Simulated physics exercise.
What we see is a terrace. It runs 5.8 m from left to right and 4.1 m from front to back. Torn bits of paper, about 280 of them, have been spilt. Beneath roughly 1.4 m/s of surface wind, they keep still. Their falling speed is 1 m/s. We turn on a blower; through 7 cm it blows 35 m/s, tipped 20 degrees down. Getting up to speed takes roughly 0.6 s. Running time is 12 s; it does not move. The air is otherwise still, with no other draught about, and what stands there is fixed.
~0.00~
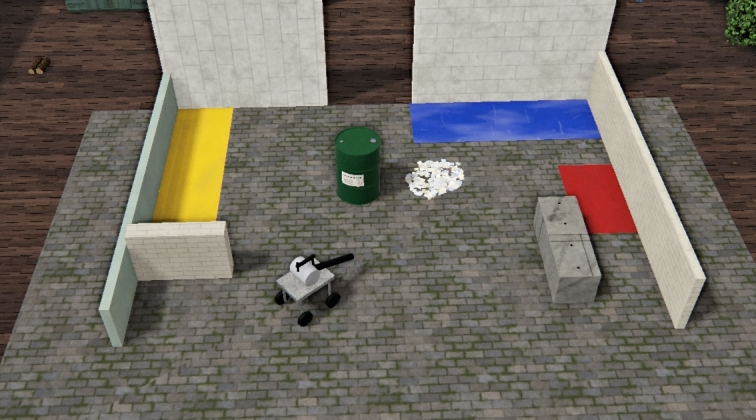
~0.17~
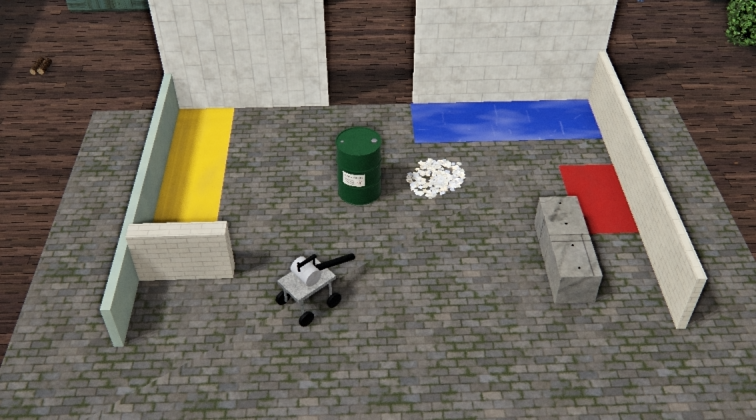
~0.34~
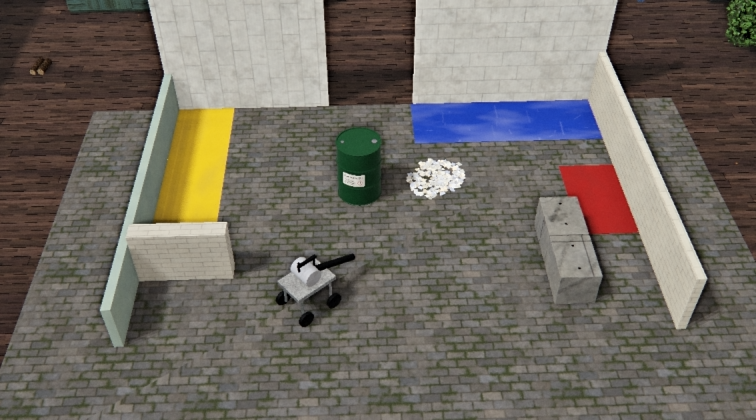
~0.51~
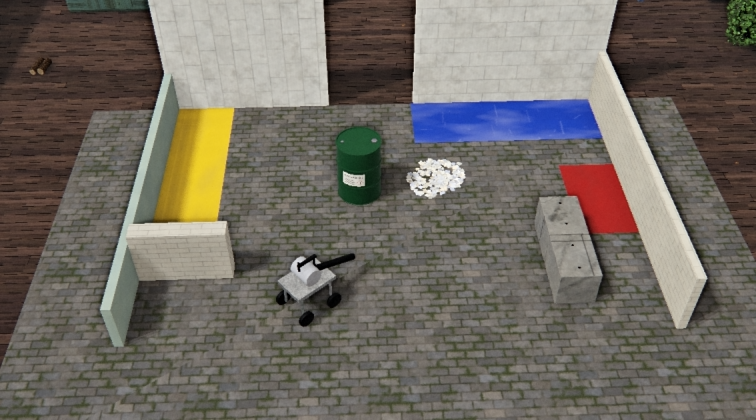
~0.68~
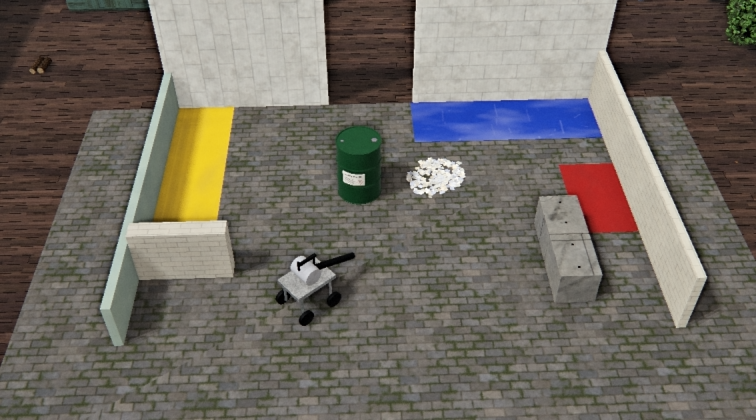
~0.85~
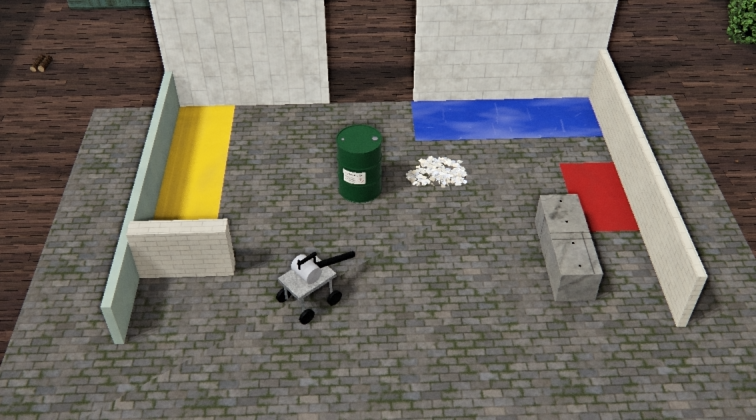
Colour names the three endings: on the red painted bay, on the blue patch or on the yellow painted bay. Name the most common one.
The blue ending is the most common.
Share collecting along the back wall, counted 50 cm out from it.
Estimate: Around 100 percent.
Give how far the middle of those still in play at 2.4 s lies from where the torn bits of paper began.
Centre shift: Near 1.8 m.
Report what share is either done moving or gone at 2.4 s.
I reckon around 5 per cent.
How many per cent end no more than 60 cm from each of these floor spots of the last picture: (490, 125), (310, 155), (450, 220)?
In order: About 15 %, then 0 %, then 0 %.
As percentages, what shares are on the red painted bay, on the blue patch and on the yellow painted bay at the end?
I'd put it at around 0 % for red, 100 % for blue and 0 % for yellow.
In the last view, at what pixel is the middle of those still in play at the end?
The middle is around pixel (521, 100).
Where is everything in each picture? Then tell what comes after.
In the first frame, the middle of the torn bits of paper is near (439, 178), none has stirred yet and the mouth of the blower is at (352, 256).
In the second frame, the middle of the torn bits of paper is near (440, 178), none has stirred yet, the red painted bay is centred on (597, 198), the blue patch is centred on (504, 121) and the yellow painted bay is centred on (197, 161).
In the third frame, the middle of the torn bits of paper is near (440, 178), none has stirred yet, the top of a barrel is at (359, 141) and the top of a stone seat is at (570, 235).
In the fourth frame, the middle of the torn bits of paper is near (440, 178) and none has stirred yet.
In the fifth frame, the middle of the torn bits of paper is near (440, 177) and none has stirred yet.
In the sixth frame, the middle of the torn bits of paper is near (440, 173), the farthest in sight from the blower is at (459, 162) and about 25 % have left their places.
After 2.4 s, 0 % are on the red painted bay, 100 % on the blue patch and 0 % on the yellow painted bay; the middle of those still in play is near (512, 108); 5 % have settled or left.
After 3.8 s, 0 % are on the red painted bay, 100 % on the blue patch and 0 % on the yellow painted bay; the middle of those still in play is near (516, 101); 30 % have settled or left.
After 6.6 s, 0 % are on the red painted bay, 100 % on the blue patch and 0 % on the yellow painted bay; the middle of those still in play is near (519, 102); 45 % have settled or left.
After 12.0 s, at the end, 0 % are on the red painted bay, 100 % on the blue patch and 0 % on the yellow painted bay; the middle of those still in play is near (521, 100).
